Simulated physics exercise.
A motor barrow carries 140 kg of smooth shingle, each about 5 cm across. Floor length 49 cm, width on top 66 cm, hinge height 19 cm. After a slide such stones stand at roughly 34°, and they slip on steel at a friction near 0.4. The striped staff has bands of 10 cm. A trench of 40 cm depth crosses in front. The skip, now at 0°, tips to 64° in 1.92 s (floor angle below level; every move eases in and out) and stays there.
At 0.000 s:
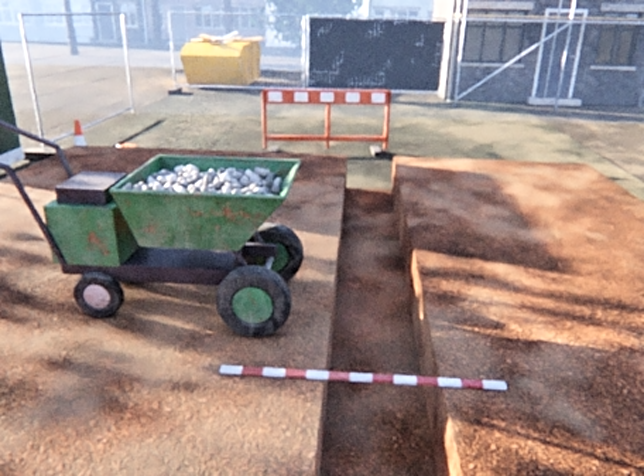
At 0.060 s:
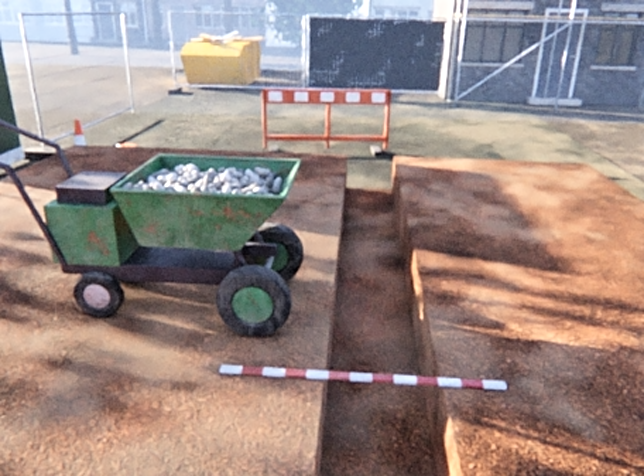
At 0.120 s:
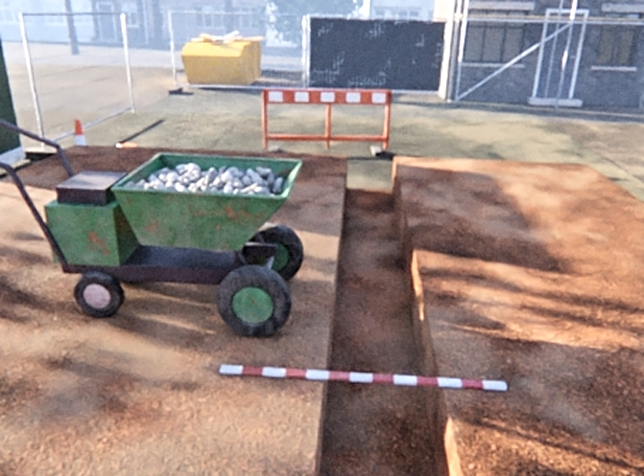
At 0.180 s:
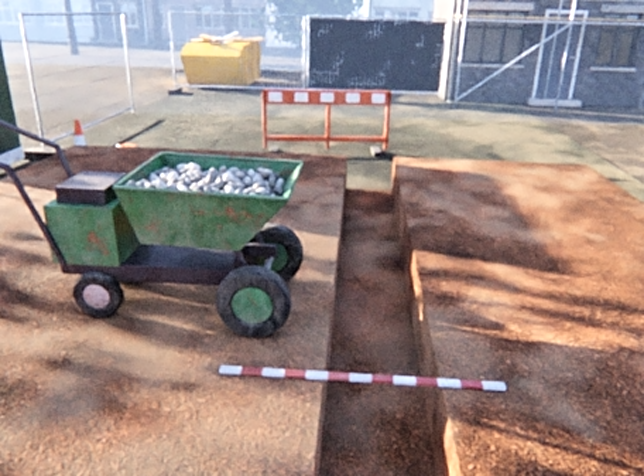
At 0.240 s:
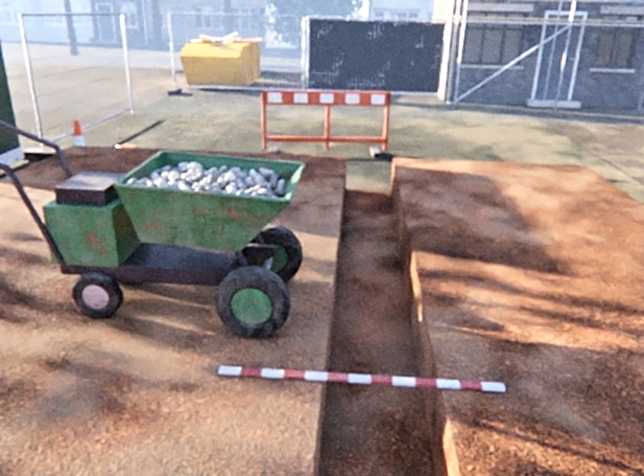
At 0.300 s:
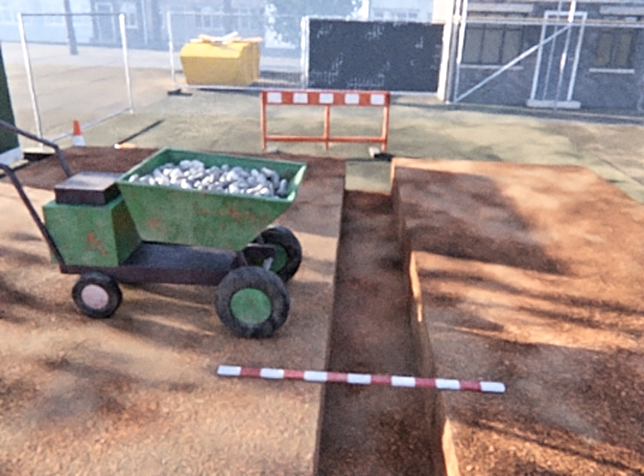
The green skip of grey stones tilts very slightly toward the trench as the barrow stays still.
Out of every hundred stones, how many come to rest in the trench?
Close to 91 in a hundred.
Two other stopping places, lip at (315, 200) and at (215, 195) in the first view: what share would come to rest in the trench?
Near 60 per cent from the first place, 100 from the second.
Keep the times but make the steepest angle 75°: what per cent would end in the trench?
In that case some 90 per cent.
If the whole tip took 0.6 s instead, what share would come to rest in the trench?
Then about 60 per cent.
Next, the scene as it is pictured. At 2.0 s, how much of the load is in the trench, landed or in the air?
Some 45 per cent.
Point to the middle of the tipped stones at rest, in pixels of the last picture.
Their middle is at about (392, 365).
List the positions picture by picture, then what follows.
The first picture shows lip at (285, 198), floor tilted 0°, highest stones at (231, 174).
In the second picture, the skip is at 0°, its lip at (285, 198); the top of the load is at (231, 174); the stones move at 0.1 m/s on average.
The third picture shows lip at (287, 198), floor tilted 1°, highest stones at (232, 174); the stones move at 0.1 m/s on average.
The fourth picture shows lip at (288, 199), floor tilted 2°, highest stones at (221, 174); the stones move at 0.2 m/s on average.
In the fifth picture, the skip is at 3°, its lip at (290, 201); the top of the load is at (210, 174); the stones move at 0.2 m/s on average.
The sixth picture shows lip at (293, 202), floor tilted 4°, highest stones at (189, 171); the stones move at 0.2 m/s on average.
After 1.4 s the floor is at 54°; 98 % in the skip, 2 % in the trench; the foremost stones are at (382, 258).
After 2.0 s the floor is at 64°; 49 % in the skip, 45 % in the trench, 6 % past the trench; the foremost stones are at (477, 319).
After 2.4 s the floor is at 64°; 26 % in the skip, 64 % in the trench, 9 % past the trench; the foremost stones are at (533, 323).
After 4.3 s the floor is at 64°; 0 % in the skip, 91 % in the trench, 9 % past the trench; the foremost stones are at (576, 342).
